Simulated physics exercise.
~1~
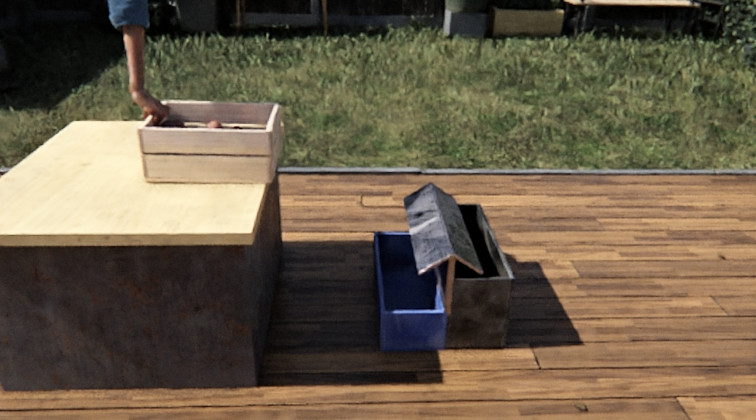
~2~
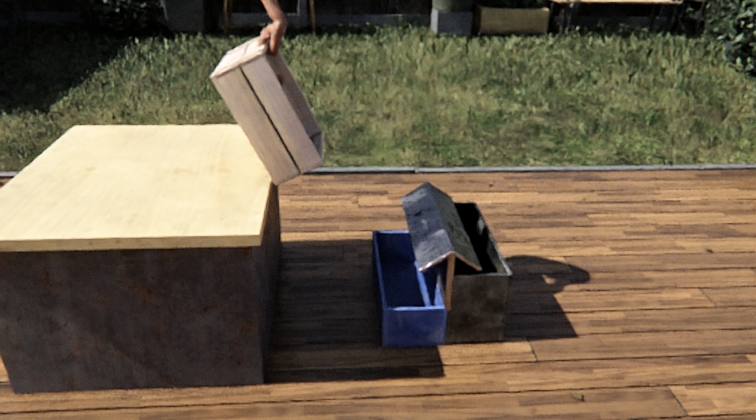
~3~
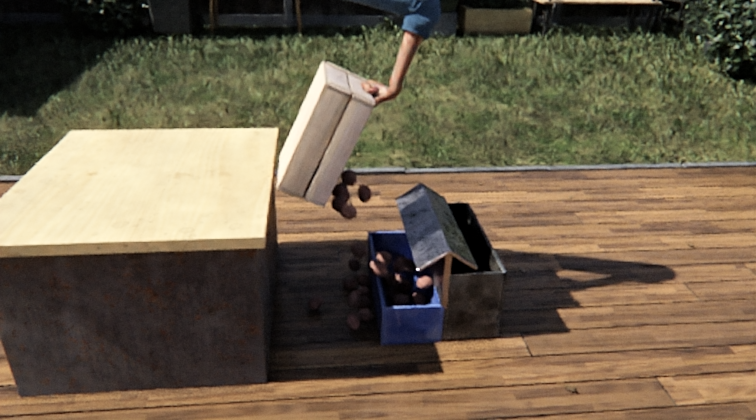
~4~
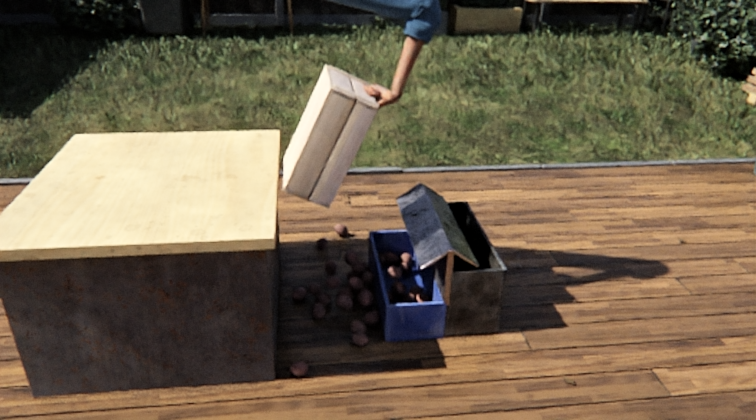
The footage shows a hand tipping a wooden crate off the edge of a bench, pouring reddish-brown potatoes toward a blue trough beside a black box with a small roof-shaped divider. Some land in the trough while others scatter on the wooden decking between it and the bench.
